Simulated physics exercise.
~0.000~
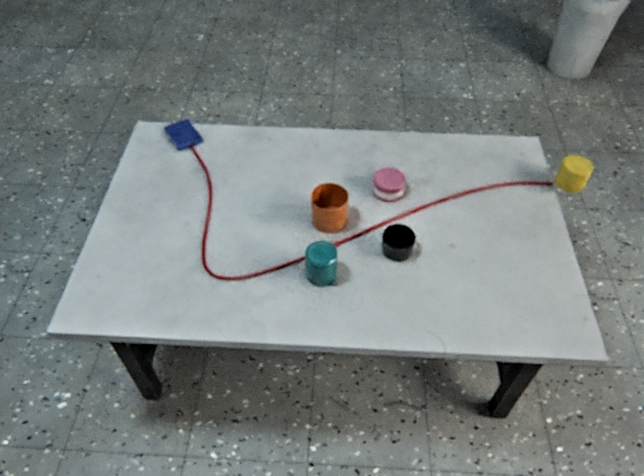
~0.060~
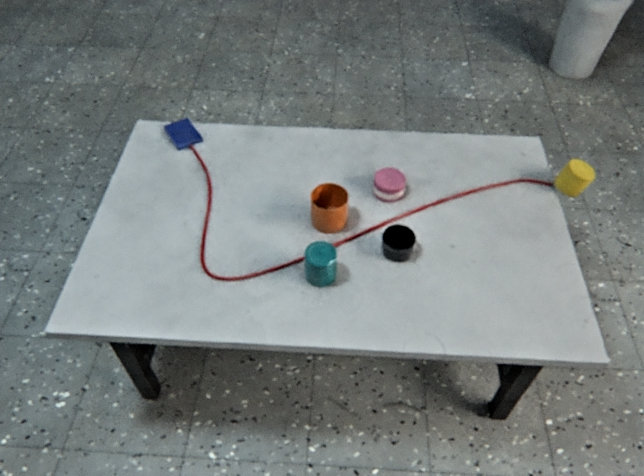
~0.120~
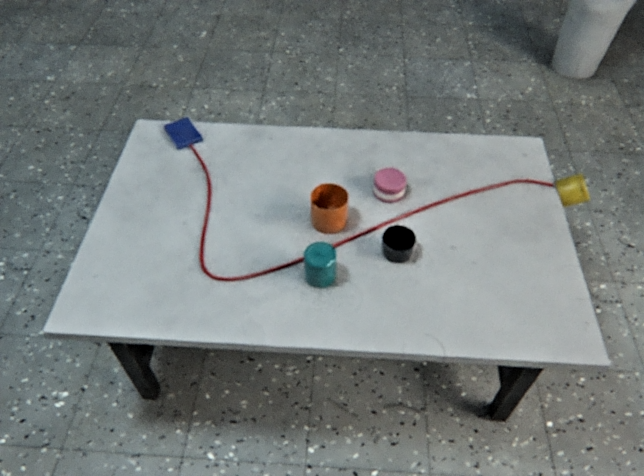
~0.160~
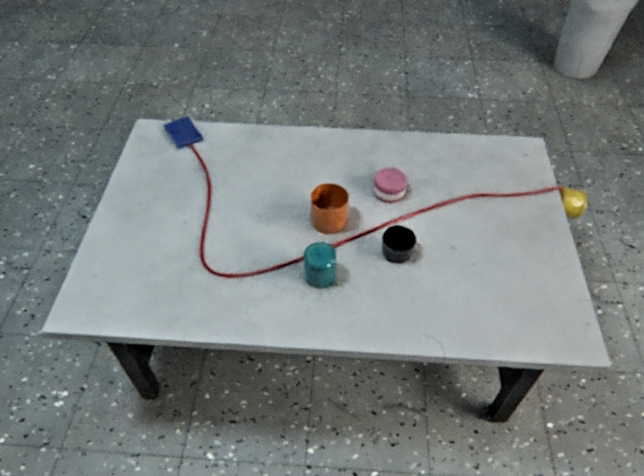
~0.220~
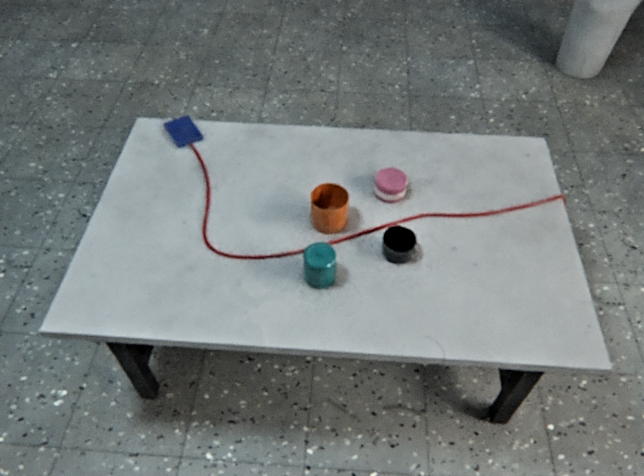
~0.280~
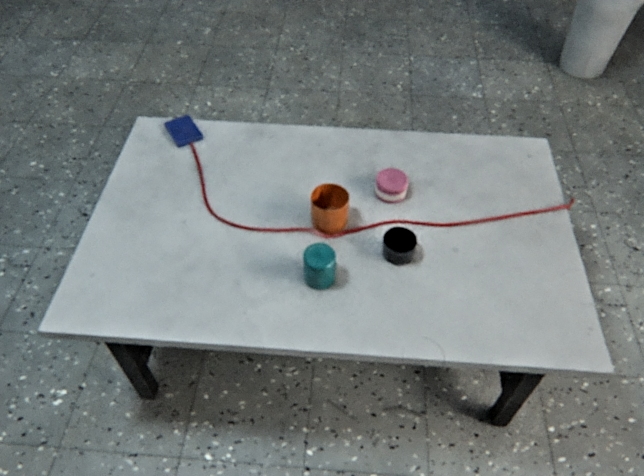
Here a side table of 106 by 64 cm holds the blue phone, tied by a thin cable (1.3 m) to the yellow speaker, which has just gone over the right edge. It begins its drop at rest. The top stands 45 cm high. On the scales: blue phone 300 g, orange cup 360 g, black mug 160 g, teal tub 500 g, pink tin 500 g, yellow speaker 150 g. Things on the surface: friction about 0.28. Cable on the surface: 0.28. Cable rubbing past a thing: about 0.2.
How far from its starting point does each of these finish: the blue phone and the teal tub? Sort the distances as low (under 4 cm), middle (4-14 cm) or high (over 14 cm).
Distances: Blue phone middle; teal tub low.
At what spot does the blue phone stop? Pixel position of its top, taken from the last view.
Rest point, last frame: Approx. (212, 145).
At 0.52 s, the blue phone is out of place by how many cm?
Approx. shift - blue phone 8 cm.
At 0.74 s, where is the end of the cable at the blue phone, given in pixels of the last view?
At about (231, 154).
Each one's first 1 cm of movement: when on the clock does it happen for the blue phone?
Answer: Blue phone, 0.38 s.
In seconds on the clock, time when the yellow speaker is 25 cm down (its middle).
It happens at 0.30 seconds on the clock.
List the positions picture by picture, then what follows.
In the first picture, shows, blue phone (183, 132); teal tub (321, 252); cable runs through (506, 184) (410, 212) (204, 262) (209, 178).
In the second picture, shows, yellow speaker (579, 169); cable runs through (505, 183) (208, 177).
In the third picture, shows, yellow speaker (572, 191); cable runs through (506, 183) (208, 177).
In the fourth picture, shows, yellow speaker (567, 203); cable runs through (520, 194) (208, 177).
In the fifth picture, shows, cable runs through (555, 198) (207, 176).
In the sixth picture, shows, blue phone (183, 128); teal tub (319, 255); cable runs through (494, 219) (380, 224) (267, 230) (202, 178).
By 0.5 s, the cable's tail end at (225, 151); blue phone 9 cm off its start, yellow speaker over the edge, orange cup 5 cm off its start.
By 0.7 s, the cable's tail end at (231, 154); blue phone 10 cm off its start, yellow speaker over the edge, orange cup 5 cm off its start.
By 1.0 s, the cable's tail end at (231, 154); blue phone 10 cm off its start at (212, 145), yellow speaker over the edge, orange cup 5 cm off its start at (340, 180).
By 1.2 s, the cable's tail end at (231, 154); blue phone 10 cm off its start, yellow speaker over the edge, orange cup 5 cm off its start.
By 2.4 s, the cable's tail end at (231, 154); blue phone 10 cm off its start at (212, 145), teal tub 0 cm off its start at (320, 255), yellow speaker over the edge, orange cup 5 cm off its start at (340, 180).
